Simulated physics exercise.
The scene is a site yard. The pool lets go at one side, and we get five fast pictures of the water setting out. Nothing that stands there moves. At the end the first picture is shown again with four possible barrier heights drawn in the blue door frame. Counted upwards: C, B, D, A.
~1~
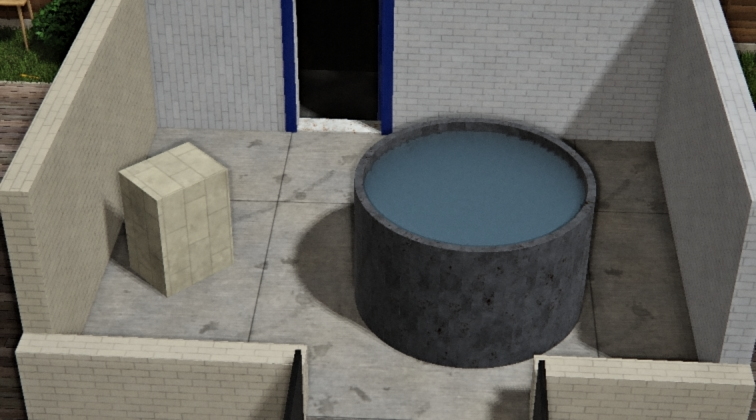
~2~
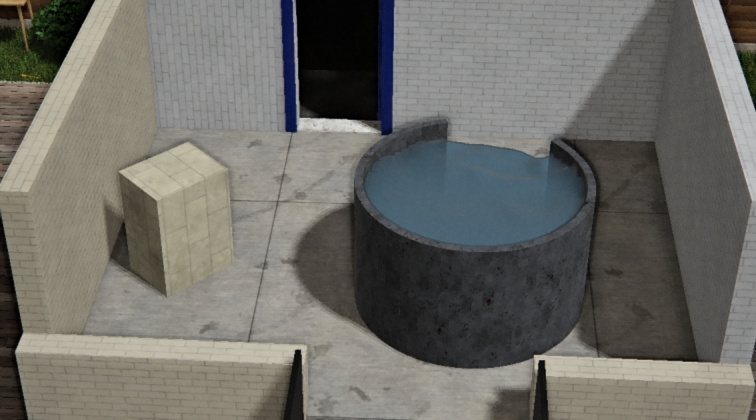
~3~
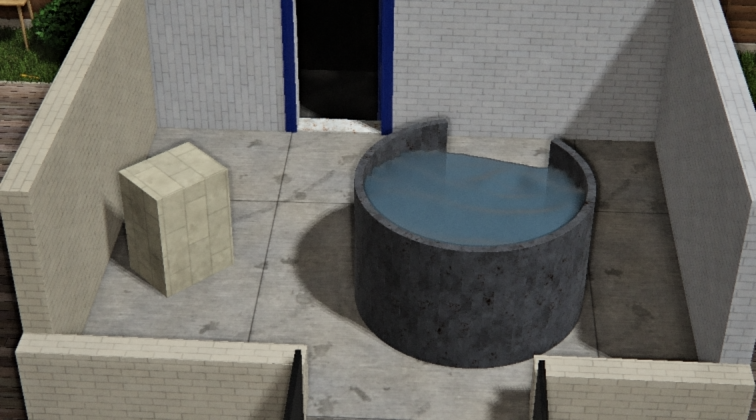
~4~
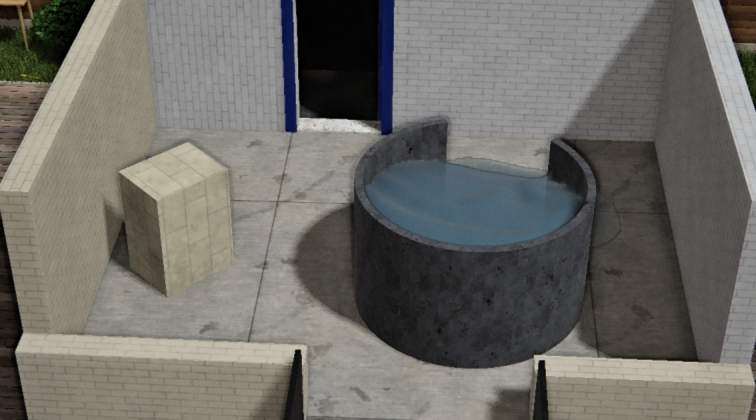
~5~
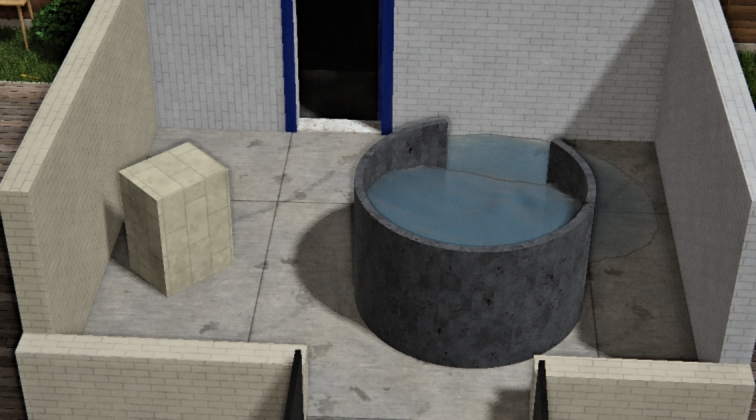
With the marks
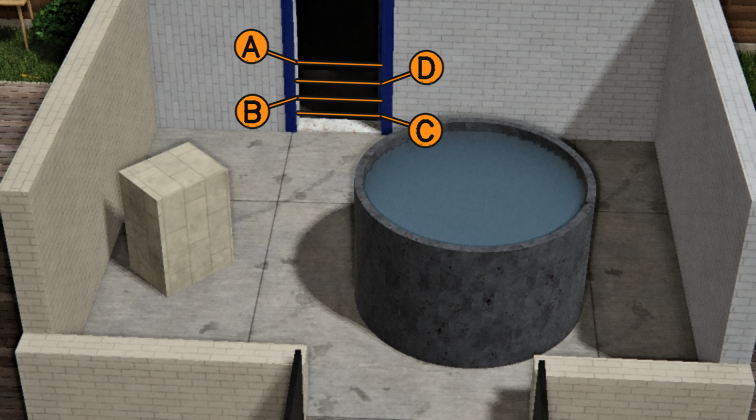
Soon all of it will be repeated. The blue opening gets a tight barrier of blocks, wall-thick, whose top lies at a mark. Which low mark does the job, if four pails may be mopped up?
C is the one.
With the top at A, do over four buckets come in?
No, that is safe.
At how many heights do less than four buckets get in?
All of the four.
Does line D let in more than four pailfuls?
No, not at all.
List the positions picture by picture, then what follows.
The first frame shows water in the pool at rest, its middle at (474, 188); foot of the blue doorway at (339, 133); open gate at (420, 345).
In the second frame, water covers 2 % of the ground, its front hidden from here.
In the third frame, water covers 5 % of the ground, its front hidden from here.
In the fourth frame, water covers 12 % of the ground, its front hidden from here.
In the fifth frame, water covers 22 % of the ground, its front hidden from here.
In orange, A at (338, 63); B at (339, 99); C at (339, 114); D at (339, 82); from the bottom up C, B, D, A.
If A is chosen, nothing gets over.
If B is chosen, nothing gets over.
If C is chosen, a splash gets over, under a bucket.
If D is chosen, nothing gets over.
